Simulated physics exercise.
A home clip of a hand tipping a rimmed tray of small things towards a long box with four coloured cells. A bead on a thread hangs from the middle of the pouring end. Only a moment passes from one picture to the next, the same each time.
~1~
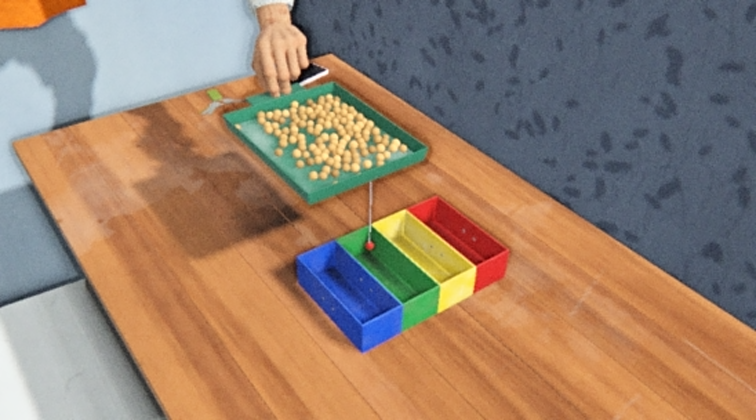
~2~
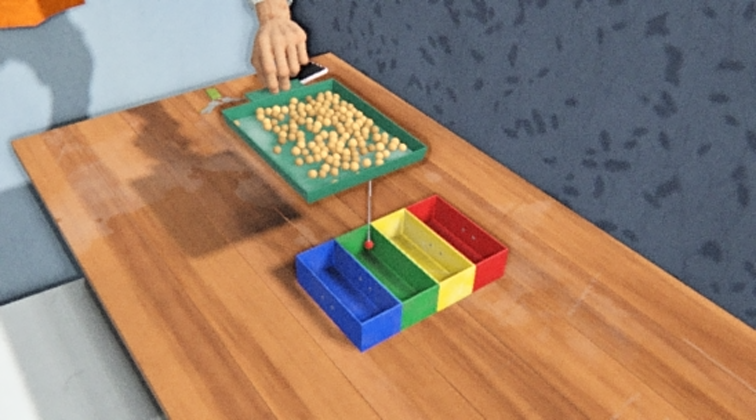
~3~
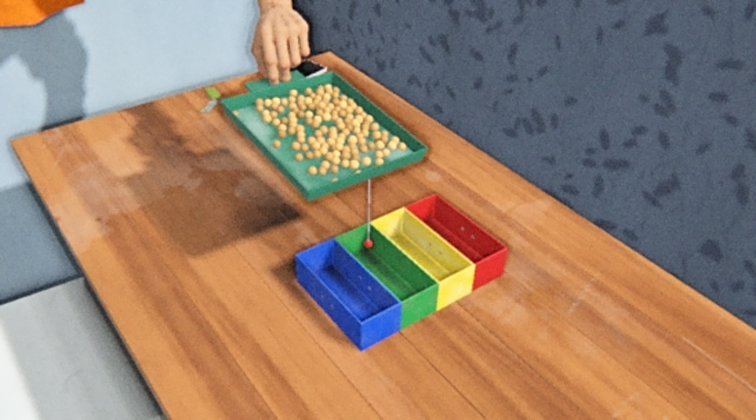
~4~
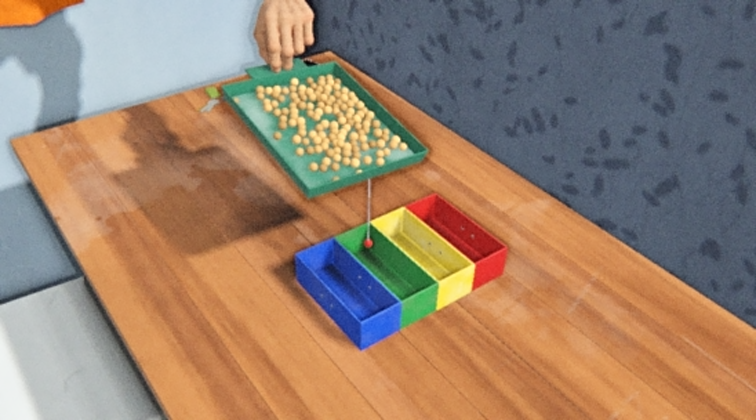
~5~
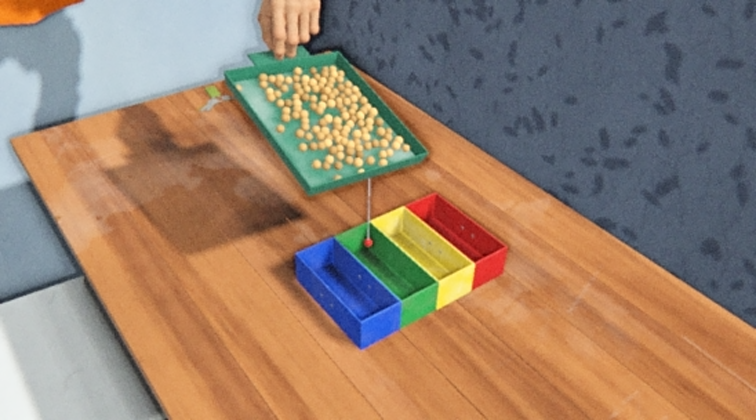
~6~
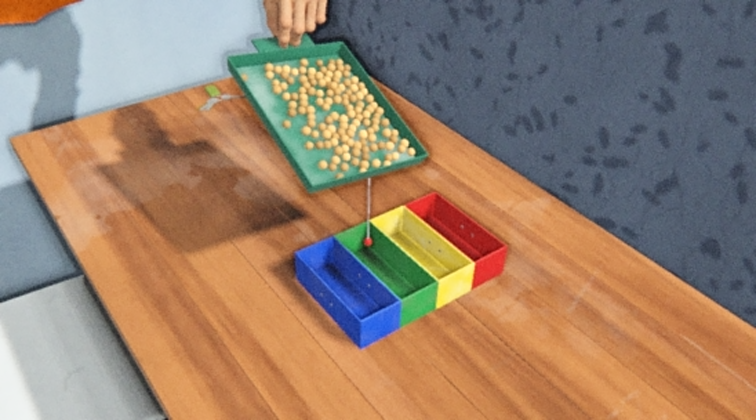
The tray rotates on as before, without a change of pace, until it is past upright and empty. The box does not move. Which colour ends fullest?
It favours the yellow compartment.
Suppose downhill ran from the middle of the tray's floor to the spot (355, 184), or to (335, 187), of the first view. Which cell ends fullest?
One: The blue cell. Two: Blue.
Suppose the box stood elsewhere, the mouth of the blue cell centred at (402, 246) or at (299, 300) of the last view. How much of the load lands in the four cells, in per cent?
Near 90 % and 70 %.
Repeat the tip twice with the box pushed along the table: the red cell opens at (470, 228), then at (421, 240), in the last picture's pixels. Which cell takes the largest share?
In turn: That yellow cell; the cell in red.
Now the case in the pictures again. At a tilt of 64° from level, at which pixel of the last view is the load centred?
Around (391, 144).
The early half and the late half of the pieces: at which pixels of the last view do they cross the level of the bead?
Early half (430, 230), late half (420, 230).
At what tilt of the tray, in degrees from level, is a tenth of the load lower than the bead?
At some 80 degrees.
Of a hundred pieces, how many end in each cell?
Blue cell: 0 %, green cell: 20 %, yellow cell: 60 %, red cell: 20 %.
Soon, tray tipped steeply; nearly all on the tray; a stray few in the red cell; a small part falling or outside the box.
A while on, tray tipped past a quarter turn; about a quarter on the tray; about a third in the yellow cell; a small part in the red cell; a small part in the green cell; about a quarter falling or outside the box.
Towards the end, tray tipped past a quarter turn; about two thirds in the yellow cell; about a quarter in the green cell; about a quarter in the red cell; a stray few falling or outside the box.
Finally, tray tipped past a quarter turn; about two thirds in the yellow cell; about a quarter in the green cell; about a quarter in the red cell; none in the blue cell; a stray few outside the box.
